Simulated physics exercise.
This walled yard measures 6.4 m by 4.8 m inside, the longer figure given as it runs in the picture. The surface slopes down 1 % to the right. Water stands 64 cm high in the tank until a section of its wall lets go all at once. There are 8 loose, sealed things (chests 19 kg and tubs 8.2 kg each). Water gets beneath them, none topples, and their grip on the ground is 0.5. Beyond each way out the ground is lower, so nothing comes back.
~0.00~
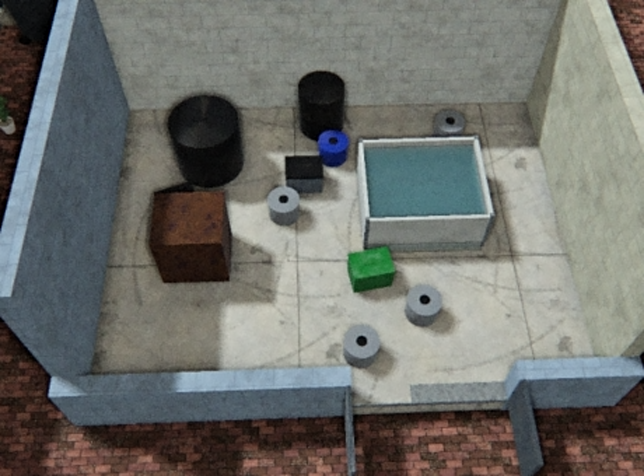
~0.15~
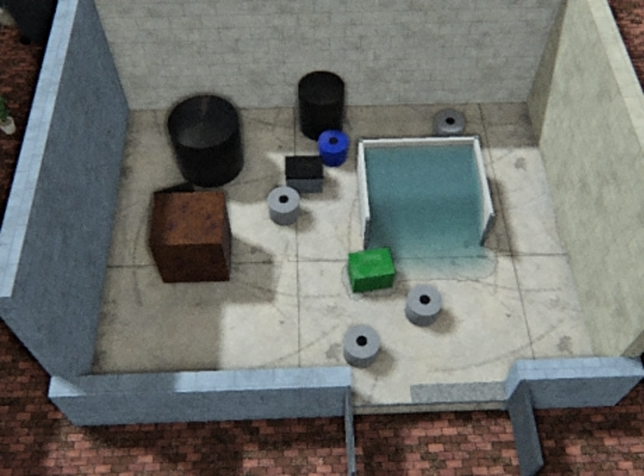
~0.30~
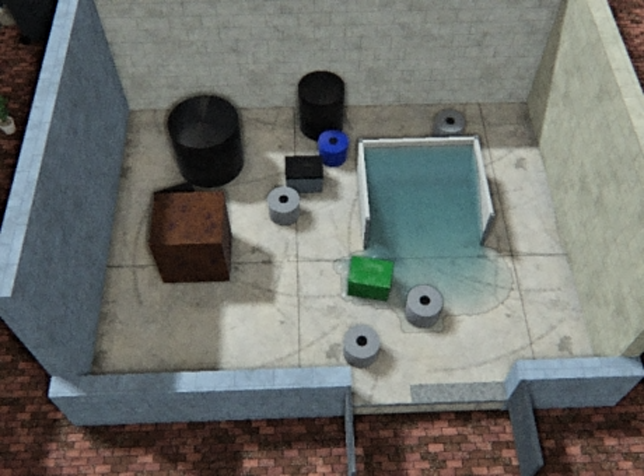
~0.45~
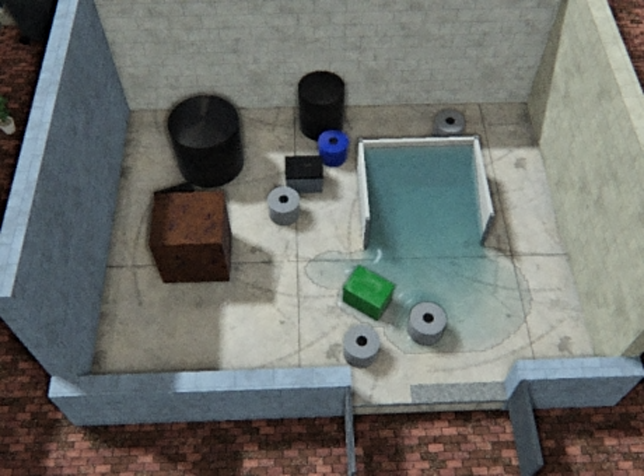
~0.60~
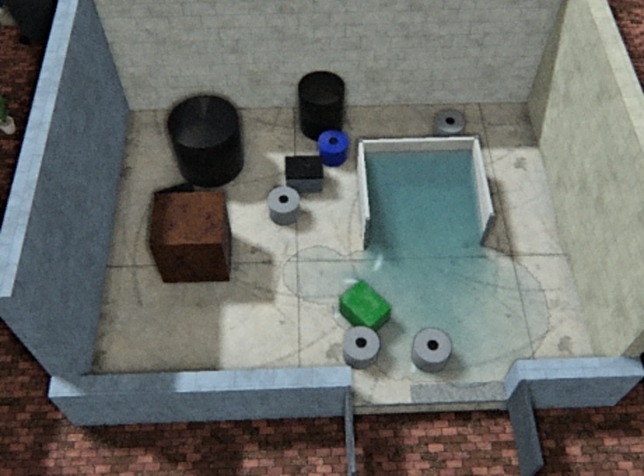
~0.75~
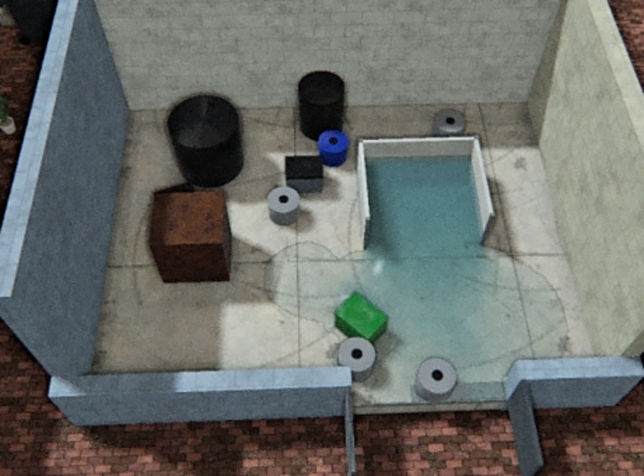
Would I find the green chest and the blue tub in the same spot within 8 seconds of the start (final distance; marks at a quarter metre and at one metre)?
The green chest ends far away; the blue tub holds its place.
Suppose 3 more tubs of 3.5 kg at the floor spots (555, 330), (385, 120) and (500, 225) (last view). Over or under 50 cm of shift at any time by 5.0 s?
In that order: More, under, more.
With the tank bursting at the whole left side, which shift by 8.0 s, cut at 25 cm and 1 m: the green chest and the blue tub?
In that case the green chest stays put, the blue tub moves a short way.
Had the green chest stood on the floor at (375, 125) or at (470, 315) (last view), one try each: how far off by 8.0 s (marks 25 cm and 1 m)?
In that order: It holds its place; it travels far.
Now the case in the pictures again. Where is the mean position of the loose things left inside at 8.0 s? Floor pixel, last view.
At about (303, 206).
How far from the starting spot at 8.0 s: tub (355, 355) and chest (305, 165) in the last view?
In turn: Washed out, 0 cm.
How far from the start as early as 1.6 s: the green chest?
About 120 cm.
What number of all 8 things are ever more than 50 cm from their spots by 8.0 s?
3 of them.
After 1.6 s the green chest is near (328, 340), 1.3 m from its start, aground; the blue tub is near (333, 141), 0.0 m from its start, aground; 1 of 8 are out; 0 afloat.
After 3.6 s the green chest is near (246, 345), 2.0 m from its start, aground; the blue tub is near (333, 141), 0.0 m from its start, aground; 2 of 8 are out; 0 afloat.
After 5.6 s the green chest is near (246, 345), 2.0 m from its start, aground; the blue tub is near (333, 141), 0.0 m from its start, aground; 2 of 8 are out; 0 afloat.
After 8.0 s the green chest is near (246, 345), 2.0 m from its start, aground; the blue tub is near (333, 141), 0.0 m from its start, aground; 2 of 8 are out; 0 afloat.
